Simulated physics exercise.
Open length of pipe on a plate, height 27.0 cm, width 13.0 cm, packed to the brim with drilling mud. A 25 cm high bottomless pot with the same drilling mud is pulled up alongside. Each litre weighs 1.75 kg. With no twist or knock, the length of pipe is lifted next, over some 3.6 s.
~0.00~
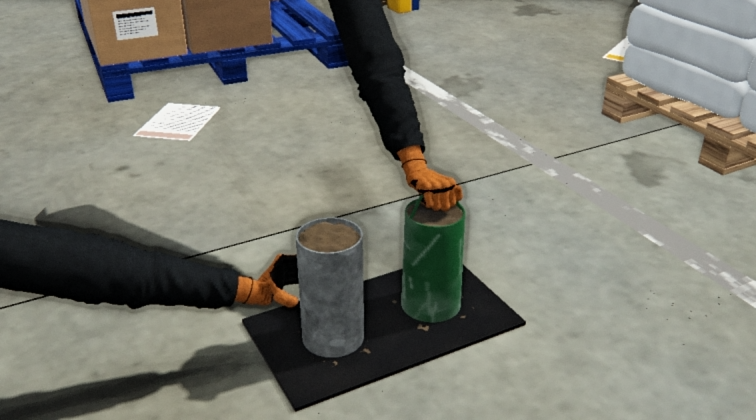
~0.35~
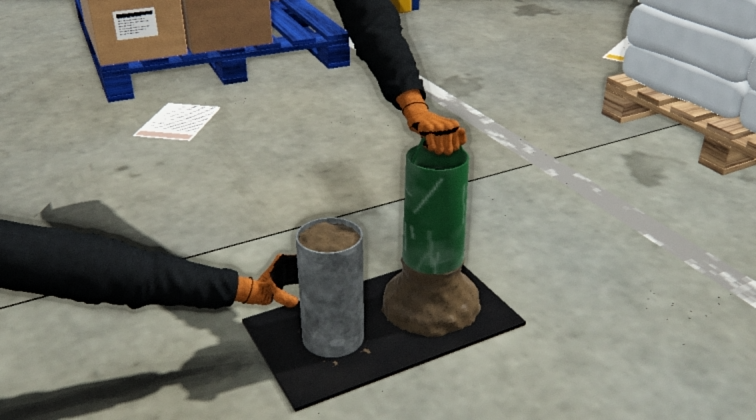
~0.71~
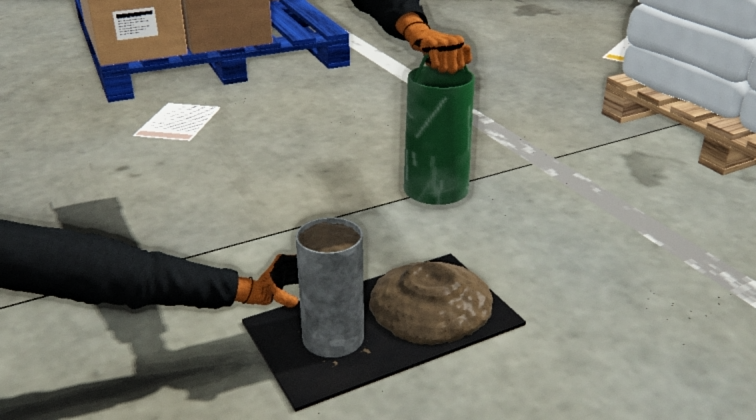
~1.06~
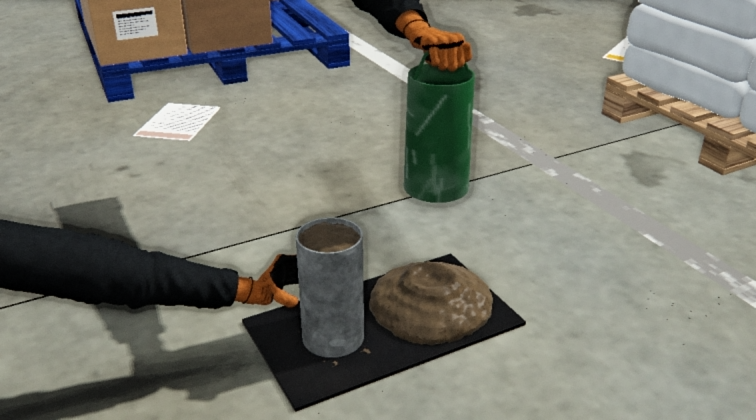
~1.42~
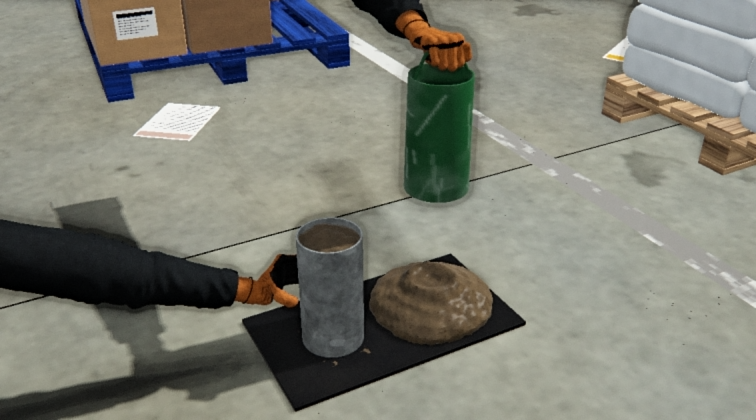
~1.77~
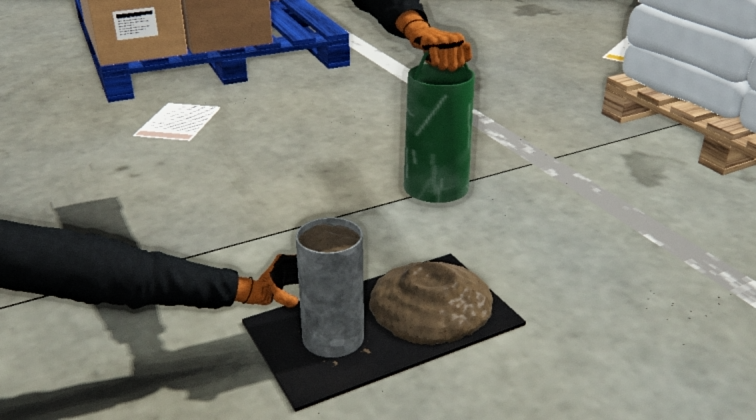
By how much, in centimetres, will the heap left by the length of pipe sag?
The heap sags by roughly 16 cm.
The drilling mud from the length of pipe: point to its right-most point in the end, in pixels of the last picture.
The pixel is about (400, 339).
After 2.7 s, the length of pipe is up 6.7 cm; the drilling mud has come down 8.7 cm to 18 cm and is 25 cm wide.
After 3.6 s, the length of pipe is up 17 cm; the drilling mud has come down 16 cm to 11 cm and is 30 cm wide.
After 4.5 s, the length of pipe is up 28 cm; the drilling mud has come down 16 cm to 11 cm and is 30 cm wide.
After 5.6 s, the length of pipe is clear; the drilling mud has come down 16 cm to 11 cm and is 30 cm wide.
After 6.0 s, at rest, the length of pipe is clear; the drilling mud has come down 17 cm to 10 cm and is 30 cm wide.
